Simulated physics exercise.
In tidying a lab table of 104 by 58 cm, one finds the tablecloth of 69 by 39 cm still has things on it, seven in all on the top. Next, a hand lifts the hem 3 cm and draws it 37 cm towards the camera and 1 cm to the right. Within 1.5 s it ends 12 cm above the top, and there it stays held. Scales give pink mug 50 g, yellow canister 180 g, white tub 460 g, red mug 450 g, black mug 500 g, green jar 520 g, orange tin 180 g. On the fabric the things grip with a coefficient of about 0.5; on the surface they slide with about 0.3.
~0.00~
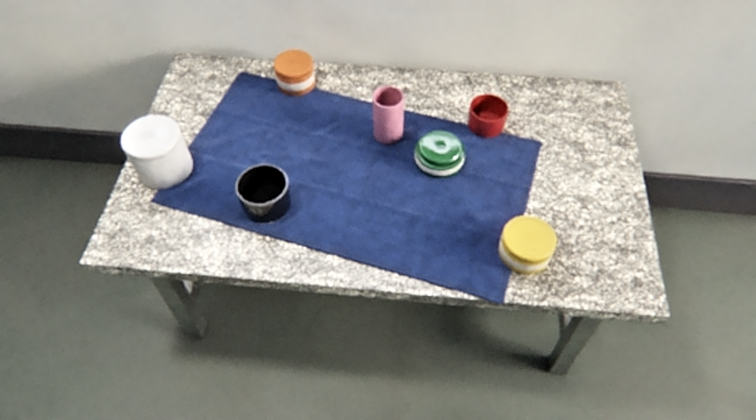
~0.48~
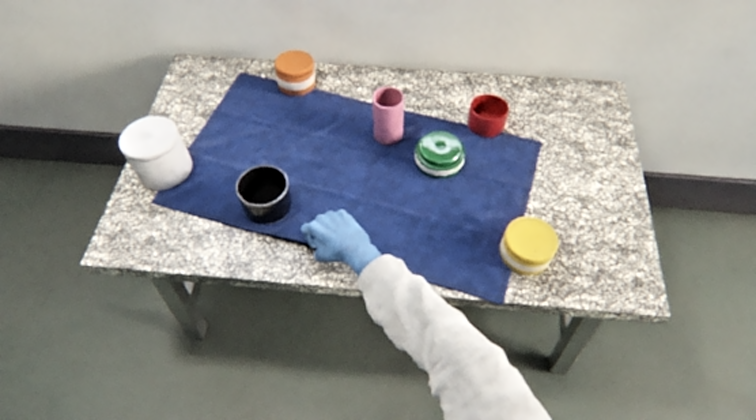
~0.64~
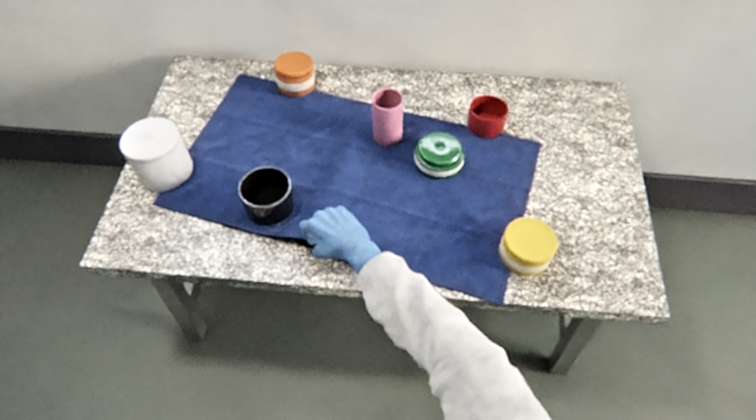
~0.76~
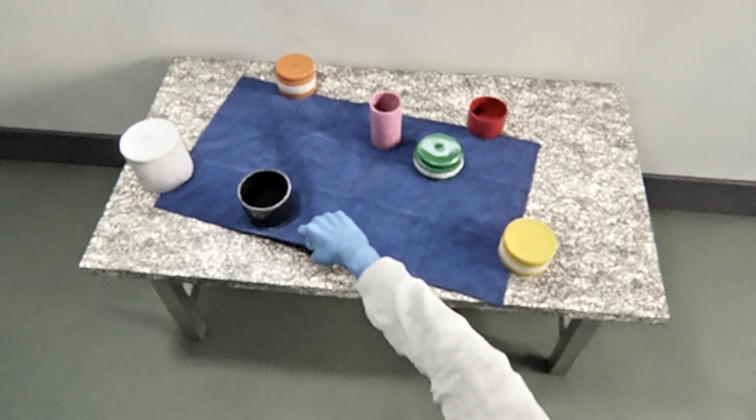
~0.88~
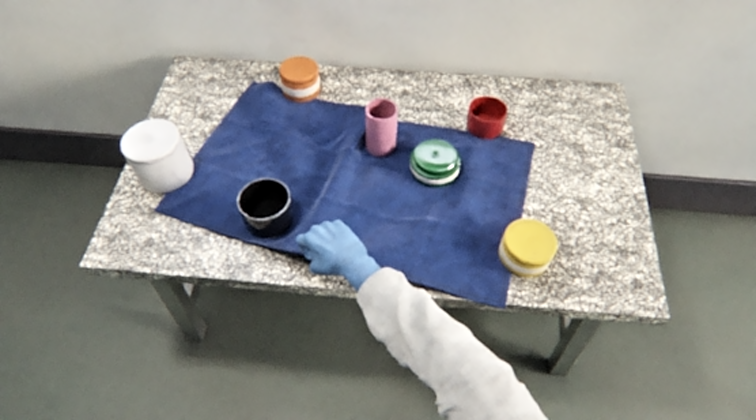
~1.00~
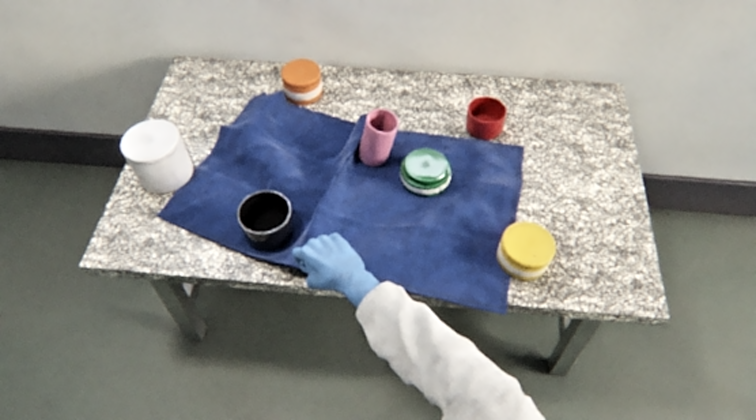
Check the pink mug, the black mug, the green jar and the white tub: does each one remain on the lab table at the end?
Check: Pink mug - no, it falls; black mug - no, it falls; green jar - no, it falls; white tub - yes, it remains.
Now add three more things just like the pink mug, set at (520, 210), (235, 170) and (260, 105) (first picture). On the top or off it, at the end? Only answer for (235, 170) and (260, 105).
Taking them as listed: Is lost, then is lost.
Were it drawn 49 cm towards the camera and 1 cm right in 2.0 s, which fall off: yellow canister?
In that case the yellow canister is lost over the edge.
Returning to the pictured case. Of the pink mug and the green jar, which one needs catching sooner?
The green one goes first.
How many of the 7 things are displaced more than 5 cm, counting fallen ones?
It adds up to 4.
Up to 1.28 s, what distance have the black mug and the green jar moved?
For the black mug, 15 centimetres, and for the green jar, 15 centimetres.
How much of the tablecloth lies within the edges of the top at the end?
I'd say close to 5 per cent of it.
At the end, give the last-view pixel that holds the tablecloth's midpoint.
Its centre lands at about (268, 322).
After 1.3 s, 85 % of the tablecloth is still over the top; black mug 16 cm off its start, pink mug 14 cm off its start, green jar 13 cm off its start.
After 1.6 s, 50 % of the tablecloth is still over the top; black mug over the edge, green jar 25 cm off its start, pink mug on its side, 21 cm off its start.
After 1.8 s, 25 % of the tablecloth is still over the top; black mug over the edge, green jar 34 cm off its start at (344, 278), pink mug on its side, 29 cm off its start at (331, 239).
After 2.1 s, 5 % of the tablecloth is still over the top; green jar over the edge, pink mug on its side, 40 cm off its start, black mug over the edge.
After 3.7 s, 5 % of the tablecloth is still over the top; pink mug over the edge, green jar over the edge, black mug over the edge, white tub 0 cm off its start at (152, 140).
